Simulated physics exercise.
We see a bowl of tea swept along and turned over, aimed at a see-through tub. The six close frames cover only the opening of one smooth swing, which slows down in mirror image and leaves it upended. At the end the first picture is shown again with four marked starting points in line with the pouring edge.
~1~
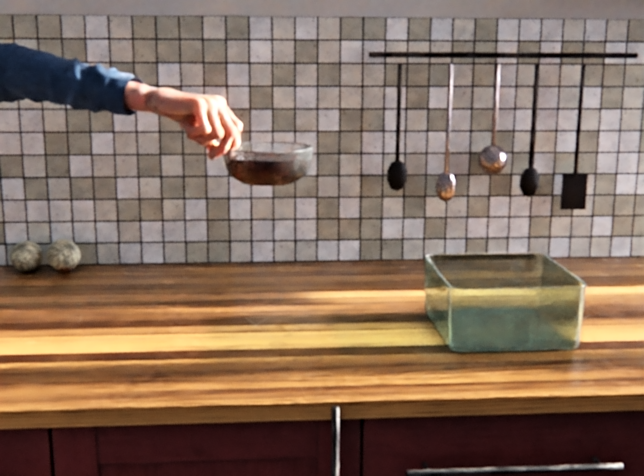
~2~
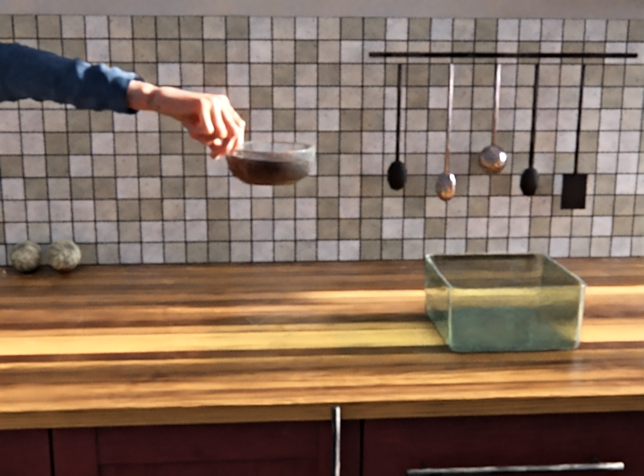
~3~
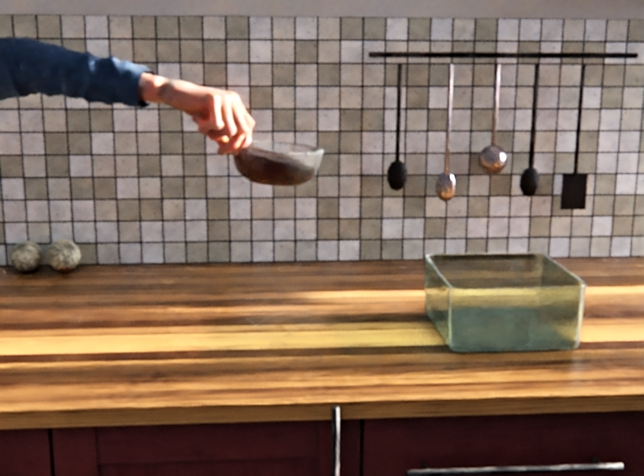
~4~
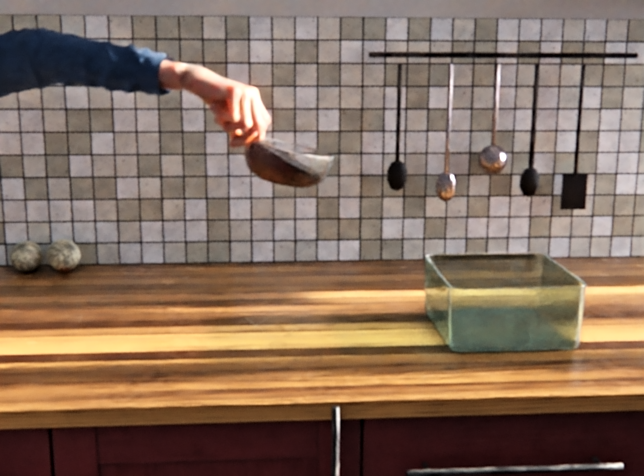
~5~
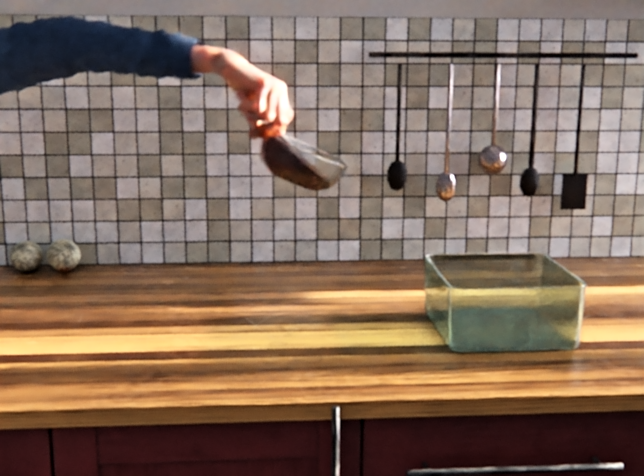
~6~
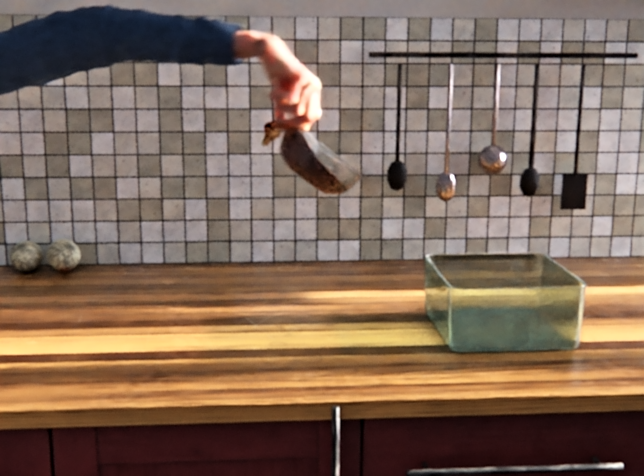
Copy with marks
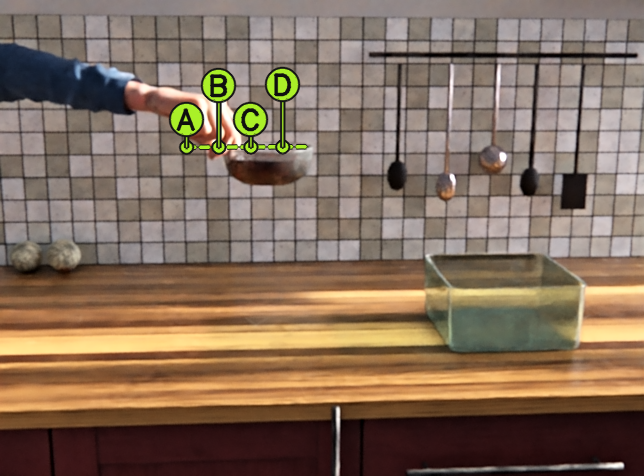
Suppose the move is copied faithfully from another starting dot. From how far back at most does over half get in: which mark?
That is spot C.
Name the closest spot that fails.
Here it is spot B.
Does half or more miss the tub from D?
No, that is safe.
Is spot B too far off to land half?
Yes, it does.
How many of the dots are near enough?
Two.
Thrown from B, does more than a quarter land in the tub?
No.
On the marked copy, A at (186, 147); B at (218, 147); C at (250, 147); D at (282, 146).
For spot A, about 0 % lands in the tub, 96 % falls short and 4 % goes beside or beyond.
For spot B, about 20 % lands in the tub, 73 % falls short and 6 % goes beside or beyond.
For spot C, about 63 % lands in the tub, 19 % falls short and 19 % goes beside or beyond.
For spot D, about 66 % lands in the tub, 18 % falls short and 16 % goes beside or beyond.
